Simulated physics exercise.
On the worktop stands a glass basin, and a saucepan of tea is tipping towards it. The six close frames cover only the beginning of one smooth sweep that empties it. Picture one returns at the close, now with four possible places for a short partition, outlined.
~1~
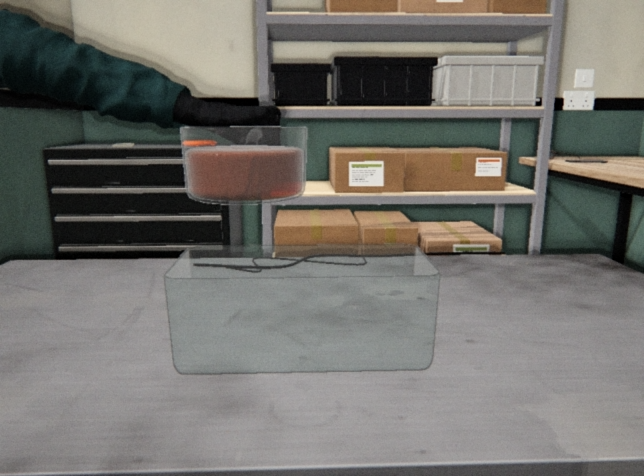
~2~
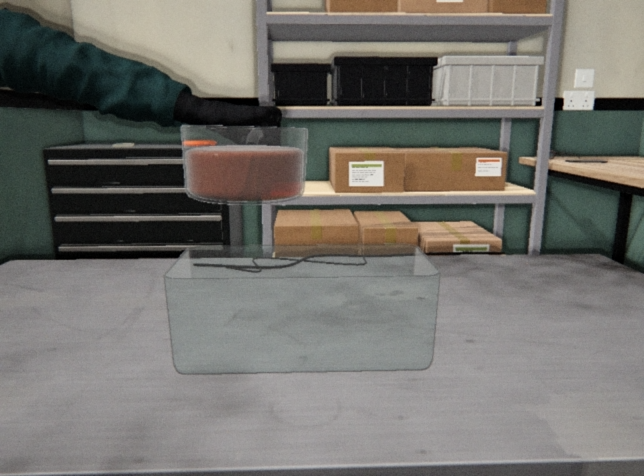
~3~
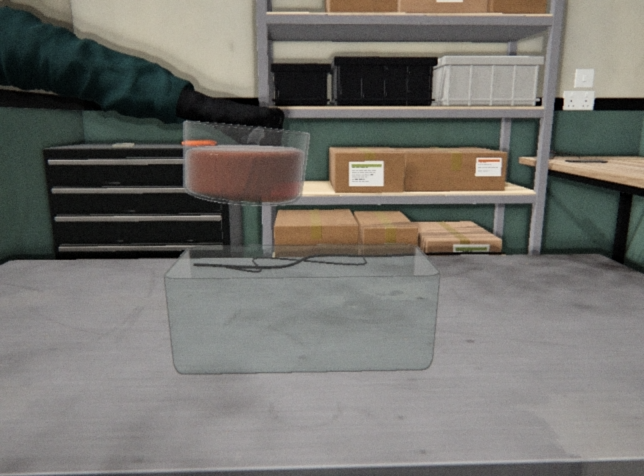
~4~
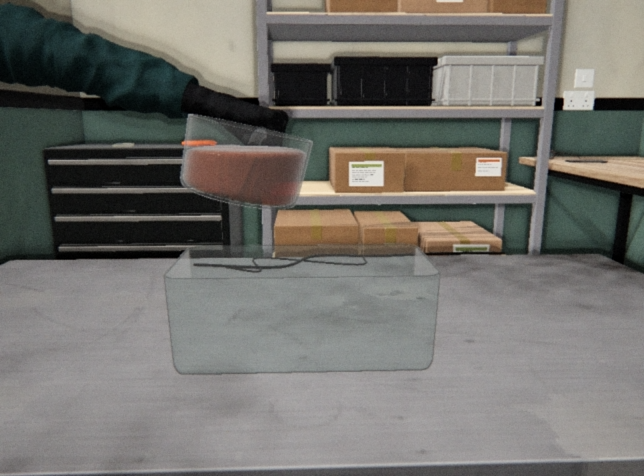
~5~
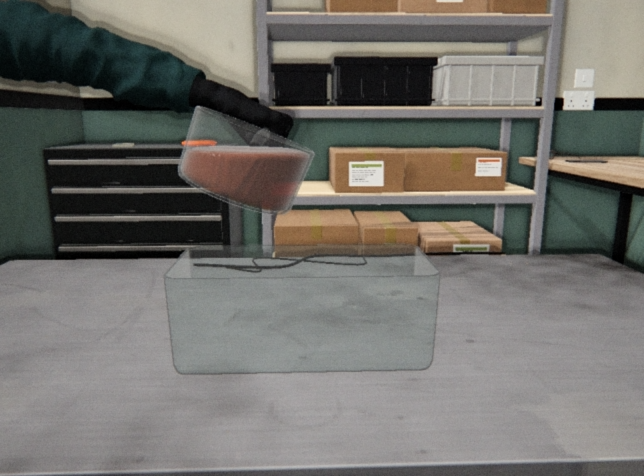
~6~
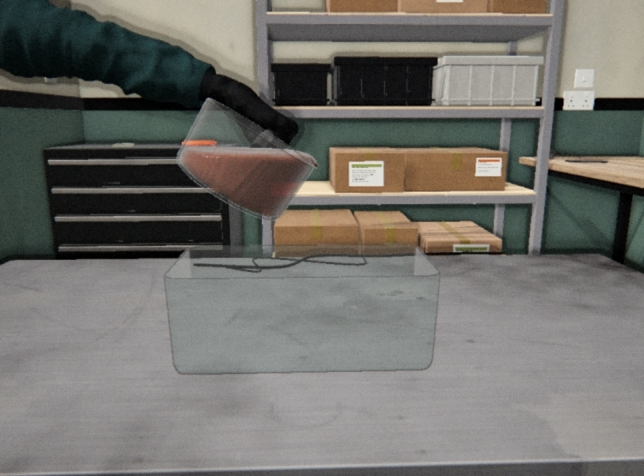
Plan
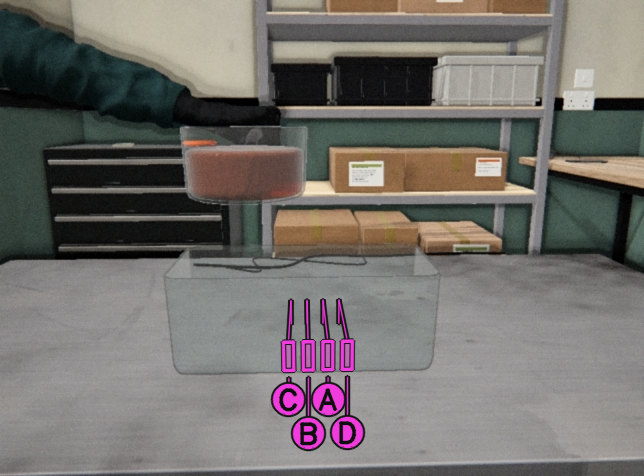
A gloved arm tilting a clear pan of reddish-brown liquid rightward above a glass basin, the liquid reaching the lip.
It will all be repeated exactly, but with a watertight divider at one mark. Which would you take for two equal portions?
Choose D.
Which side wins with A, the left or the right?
The right one.
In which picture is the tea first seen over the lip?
In picture 6.
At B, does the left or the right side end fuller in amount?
The right one.
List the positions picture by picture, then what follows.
Upright, lip at (304, 127); basin from (174, 371) to (432, 366); nothing has left yet.
Upright, lip at (305, 128); nothing has left yet.
Tipped about 6°, lip at (307, 133); nothing has left yet.
Tipped about 13°, lip at (310, 141); nothing has left yet.
Tipped about 22°, lip at (312, 151); nothing has left yet.
Tipped about 33°, lip at (313, 164); tea is over the lip, down to (313, 164).
On the marked copy, A at (328, 377); B at (308, 377); C at (288, 377); D at (347, 376).
Choosing A, about 33 % ends left of the wall and 66 % right of it.
Choosing B, about 17 % ends left of the wall and 82 % right of it.
Choosing C, about 9 % ends left of the wall and 90 % right of it.
Choosing D, about 51 % ends left of the wall and 48 % right of it.
